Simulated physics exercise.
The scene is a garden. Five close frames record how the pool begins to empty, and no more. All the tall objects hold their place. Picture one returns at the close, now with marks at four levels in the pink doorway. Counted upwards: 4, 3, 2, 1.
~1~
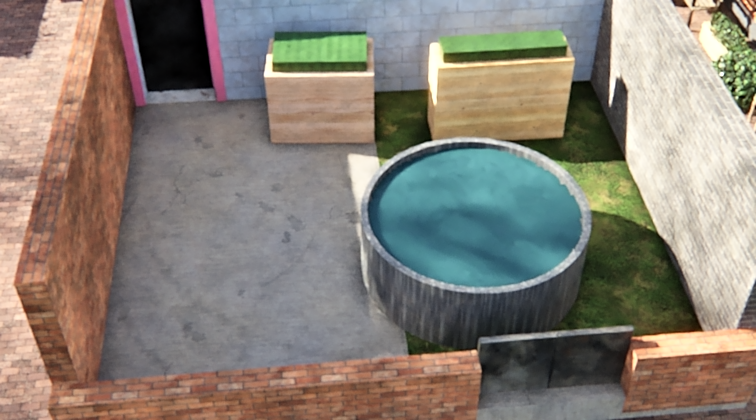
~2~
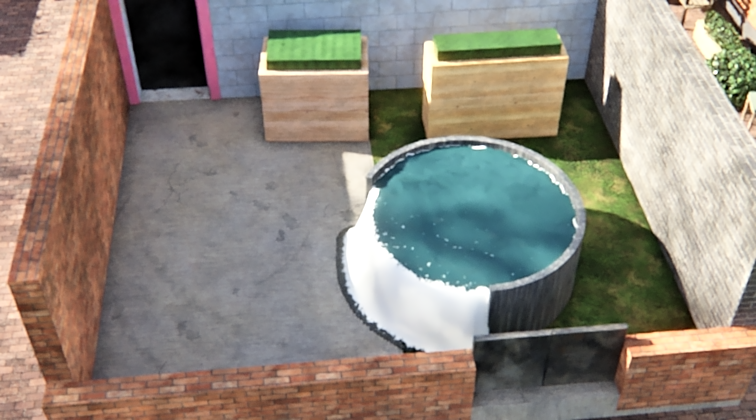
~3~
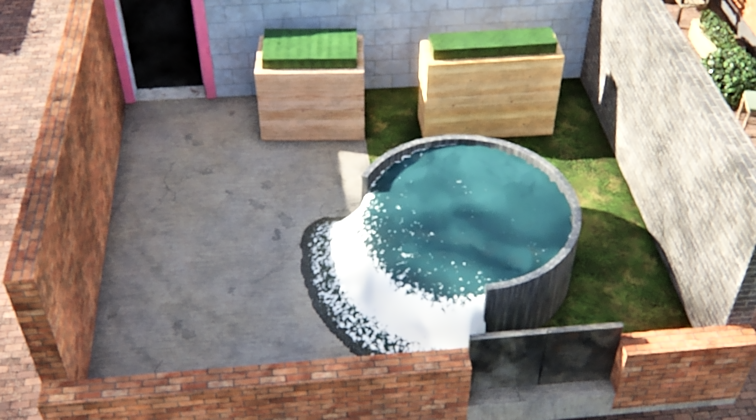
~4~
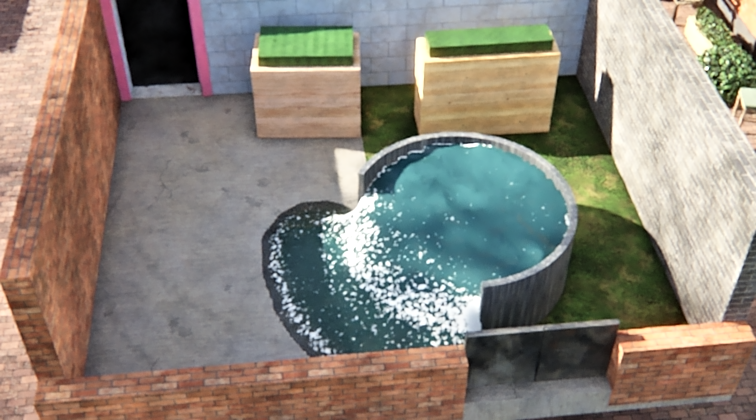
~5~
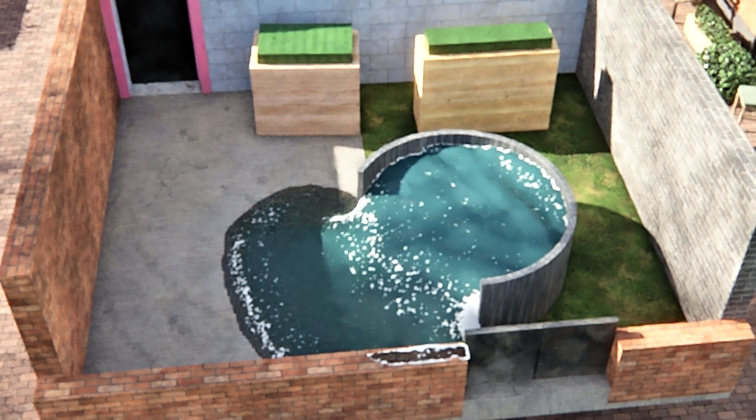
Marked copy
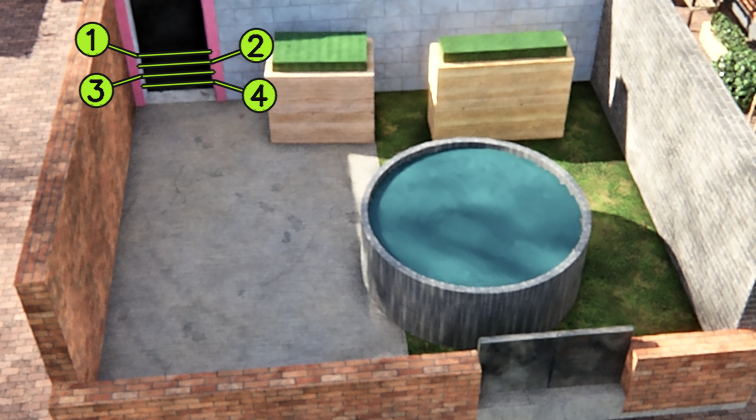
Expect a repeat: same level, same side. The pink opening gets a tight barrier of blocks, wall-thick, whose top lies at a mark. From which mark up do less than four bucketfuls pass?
4 will do.
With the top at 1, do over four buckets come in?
No, not at all.
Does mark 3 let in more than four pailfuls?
No, not at all.
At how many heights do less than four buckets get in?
All of the four.
On the marked copy, 1 at (173, 53); 2 at (175, 64); 3 at (177, 74); 4 at (179, 84); from the bottom up 4, 3, 2, 1.
If 1 is chosen, nothing gets over.
If 2 is chosen, nothing gets over.
If 3 is chosen, nothing gets over.
If 4 is chosen, a bucket or two gets in.
